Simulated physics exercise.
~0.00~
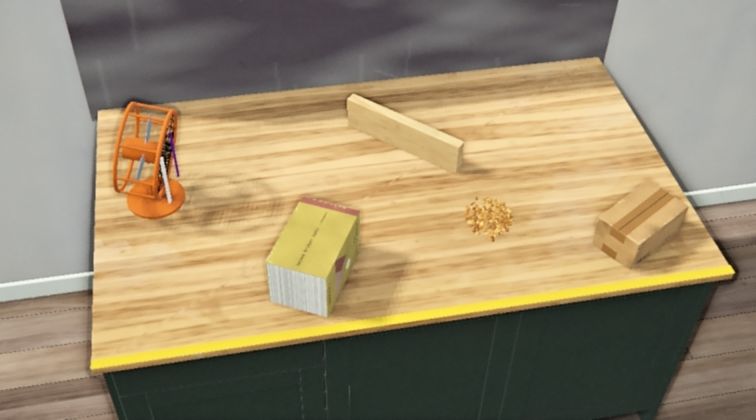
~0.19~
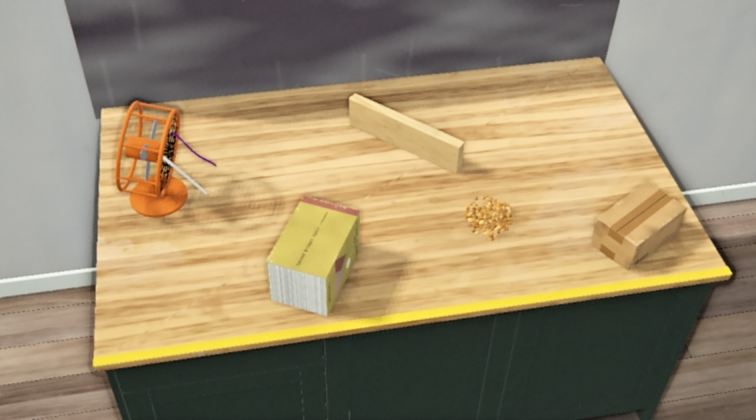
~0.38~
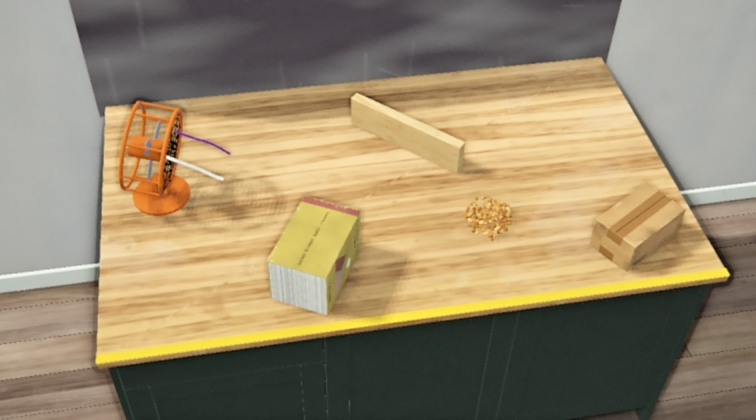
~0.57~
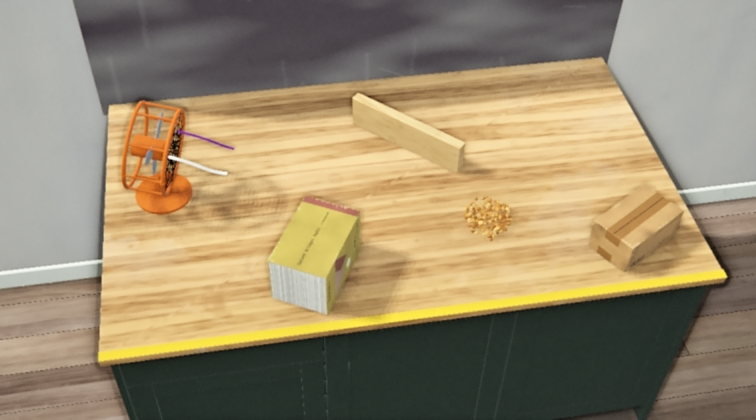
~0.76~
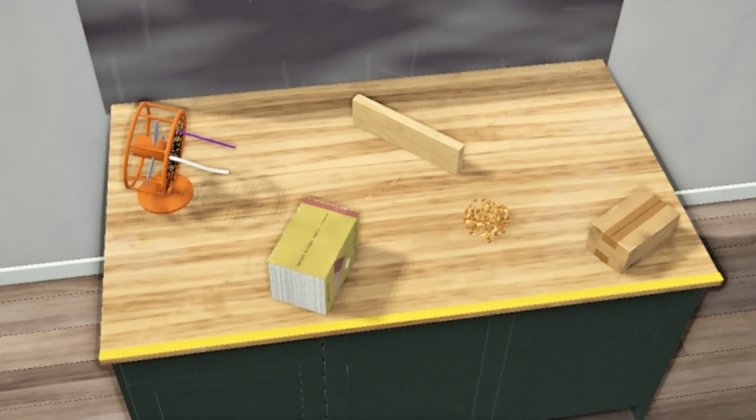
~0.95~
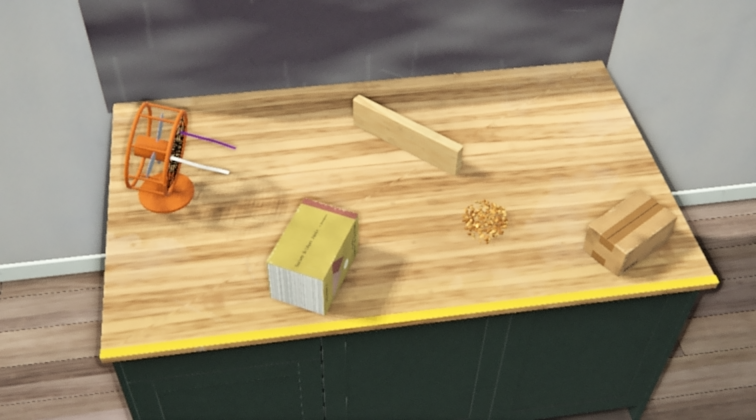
We see an orange desk fan start up on a wooden work table, its purple and white streamers lifting and stretching out to the right, while the scattered crumbs, the board and the two boxes stay still.
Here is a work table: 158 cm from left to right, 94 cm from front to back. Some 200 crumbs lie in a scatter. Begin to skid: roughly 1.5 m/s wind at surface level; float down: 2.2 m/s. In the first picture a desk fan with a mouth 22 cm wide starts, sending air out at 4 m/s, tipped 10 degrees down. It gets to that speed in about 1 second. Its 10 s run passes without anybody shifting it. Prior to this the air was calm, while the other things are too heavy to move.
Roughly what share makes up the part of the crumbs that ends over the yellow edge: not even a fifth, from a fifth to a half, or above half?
It is from a fifth to a half.
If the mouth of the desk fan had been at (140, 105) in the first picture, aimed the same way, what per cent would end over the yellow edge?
In that case some 70 per cent.
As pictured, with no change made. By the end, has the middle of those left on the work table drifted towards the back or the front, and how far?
So it moved toward the front edge, something like 10 centimetres.
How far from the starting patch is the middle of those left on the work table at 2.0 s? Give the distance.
I'd guess near 30 cm.
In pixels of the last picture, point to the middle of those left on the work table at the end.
Roughly at (616, 220).
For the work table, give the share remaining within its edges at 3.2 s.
Share at that time: Some 20 %.
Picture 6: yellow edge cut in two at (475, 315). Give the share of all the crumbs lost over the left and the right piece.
Estimate: Left ~ 0 %; right ~ 30 %.
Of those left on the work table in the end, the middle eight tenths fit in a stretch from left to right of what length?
Around 10 cm.
After 2.0 s the count stands so, 34 % are over the yellow edge; the middle of those still in play is near (616, 220).
After 3.2 s the count stands so, 34 % are over the yellow edge; the middle of those still in play is near (598, 231).
After 5.5 s the count stands so, 34 % are over the yellow edge; the middle of those still in play is near (616, 220).
After 10.0 s, at the end, 34 % are over the yellow edge; the middle of those still in play is near (616, 220).
